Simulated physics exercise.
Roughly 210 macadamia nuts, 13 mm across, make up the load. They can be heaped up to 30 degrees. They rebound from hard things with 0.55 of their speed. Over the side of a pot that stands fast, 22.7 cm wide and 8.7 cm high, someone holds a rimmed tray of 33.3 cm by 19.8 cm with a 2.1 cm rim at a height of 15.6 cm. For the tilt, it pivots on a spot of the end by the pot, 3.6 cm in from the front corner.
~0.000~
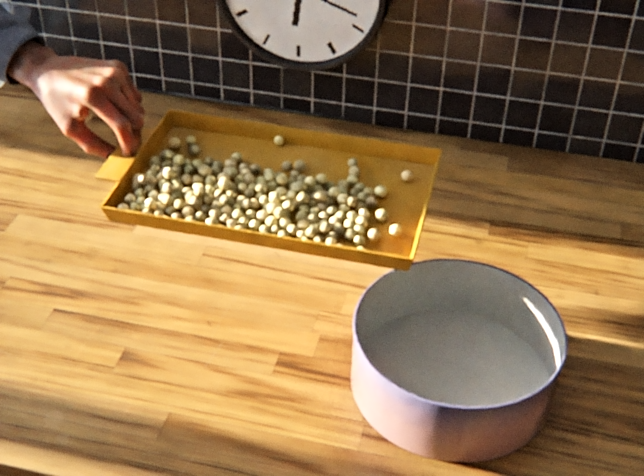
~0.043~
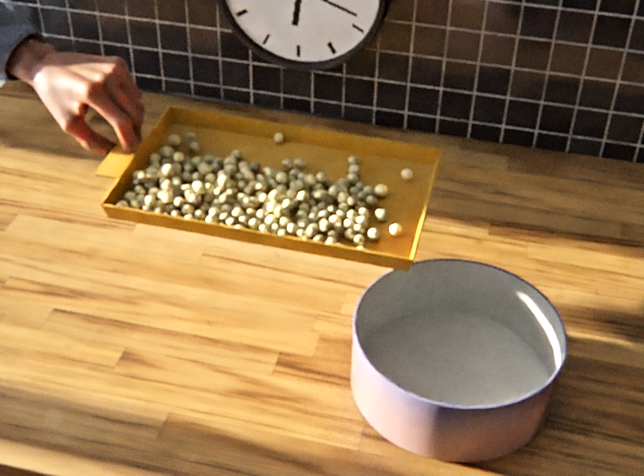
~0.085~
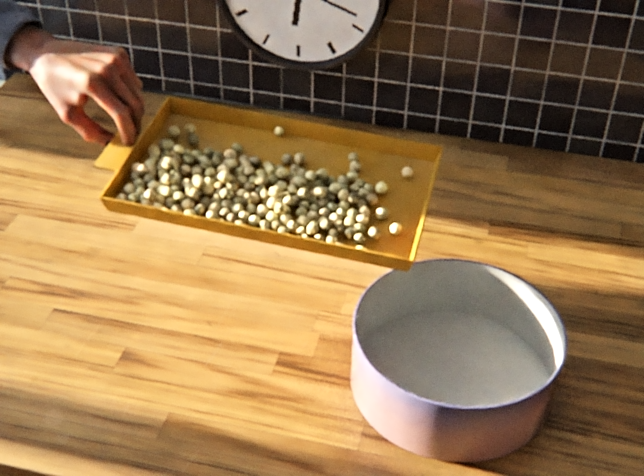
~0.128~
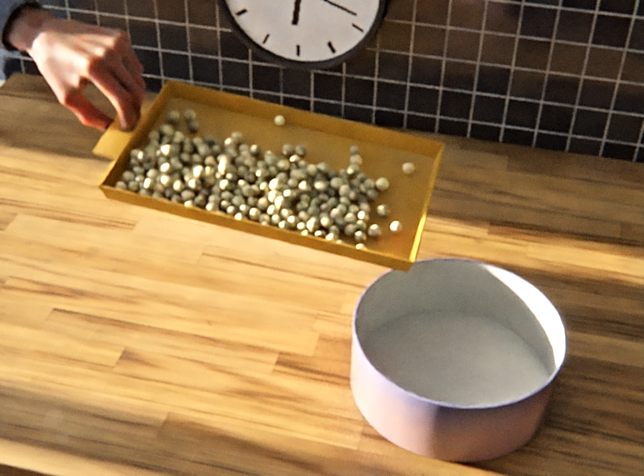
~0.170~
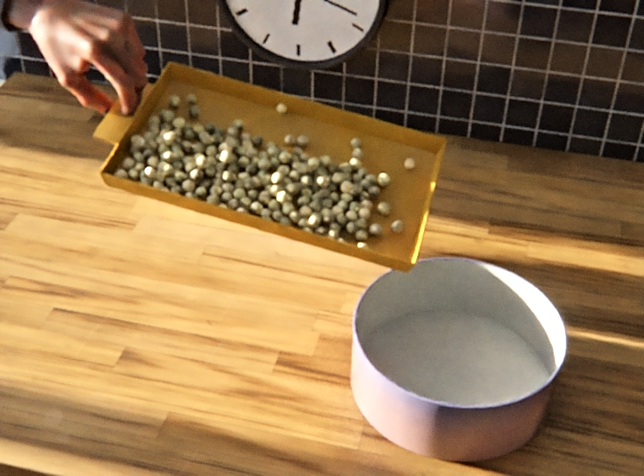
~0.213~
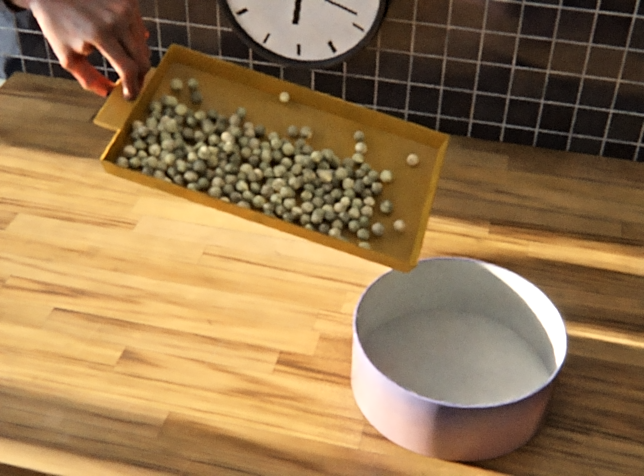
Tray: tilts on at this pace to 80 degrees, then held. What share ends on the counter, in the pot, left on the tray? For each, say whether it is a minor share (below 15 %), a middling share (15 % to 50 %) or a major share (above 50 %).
I expect this. Counter - a minor share. Pot - a major share. Left on the tray - a minor share.
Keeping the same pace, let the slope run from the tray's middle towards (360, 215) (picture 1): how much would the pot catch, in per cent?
80 %.
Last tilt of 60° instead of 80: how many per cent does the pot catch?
The pot would get around 50 per cent.
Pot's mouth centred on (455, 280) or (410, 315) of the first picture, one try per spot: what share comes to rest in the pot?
65 % and 95 %.
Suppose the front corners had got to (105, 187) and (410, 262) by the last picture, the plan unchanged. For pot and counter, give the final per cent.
Pot 45; counter 50.
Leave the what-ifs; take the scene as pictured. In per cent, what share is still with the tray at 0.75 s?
Roughly 95 per cent.
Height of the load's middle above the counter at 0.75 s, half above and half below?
The halfway mark is near 24 cm.
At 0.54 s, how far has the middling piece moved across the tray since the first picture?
By then it sits near 5 cm from where it began.
After 0.54 s, tilt 47 degrees; the tray holds 100 %, the pot 0 %.
After 0.75 s, tilt 68 degrees; the tray holds 95 %, the pot 0 %.
After 1.08 s, tilt 80 degrees; the tray holds 20 %, the pot 70 %.
At rest (2.8 s), counter 0 %, pot 100 %, tray 0 %.
